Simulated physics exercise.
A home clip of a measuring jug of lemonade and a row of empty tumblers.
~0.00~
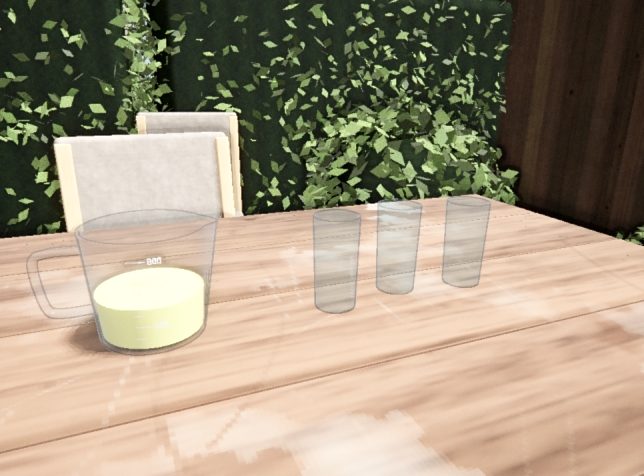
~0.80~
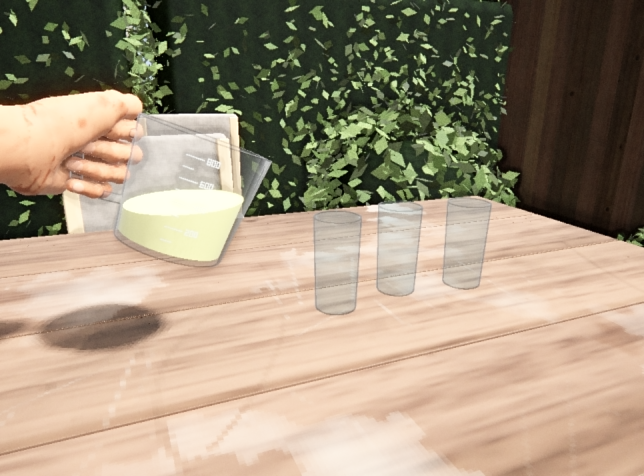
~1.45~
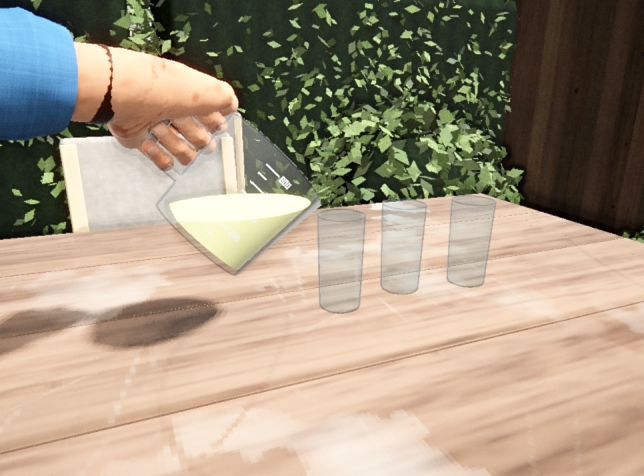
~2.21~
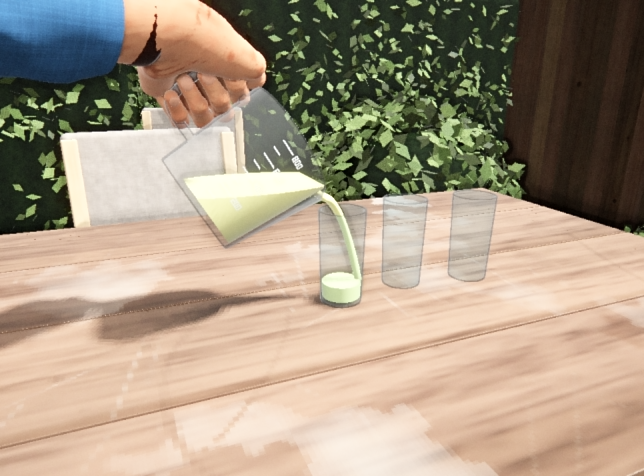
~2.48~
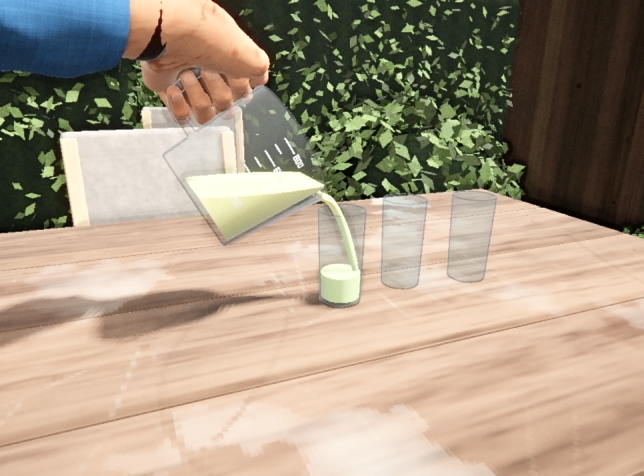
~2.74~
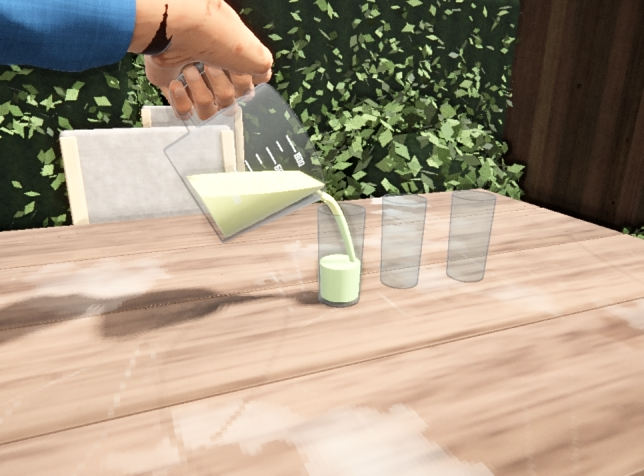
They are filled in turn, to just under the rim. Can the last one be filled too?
It runs short.
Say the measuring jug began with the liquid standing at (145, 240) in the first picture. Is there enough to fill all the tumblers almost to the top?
Then: Plenty.
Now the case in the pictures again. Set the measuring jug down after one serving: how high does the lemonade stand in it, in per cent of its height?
Some 20 per cent.
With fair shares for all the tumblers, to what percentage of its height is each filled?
Near 65 in a hundred.
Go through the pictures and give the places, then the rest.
In the first frame, nothing is moving yet; measuring jug (149, 276) about a third full; three tumblers, the last at (465, 239).
In the second frame, the measuring jug is picked up; measuring jug (187, 189) tipped 20° with all of its load; the first is empty.
In the third frame, the measuring jug leans over the first tumbler; measuring jug (239, 196) tipped 45° with all of its load; three tumblers, the last at (470, 239).
In the fourth frame, the lemonade is flowing; measuring jug (246, 171) tipped 60° with nearly all of its load; the first is nearly empty.
In the fifth frame, the lemonade is flowing; measuring jug (247, 169) tipped 60° with nearly all of its load; three tumblers, the last at (470, 234).
In the sixth frame, the lemonade is flowing; measuring jug (246, 166) tipped 65° with about three quarters of its load; the first is about a third full.
By 3.5 s, the first is about two thirds full.
By 7.8 s, the first is done and the measuring jug has about half of its load.
By 16.4 s, the measuring jug is empty with two filled and the next at a little of a serving.
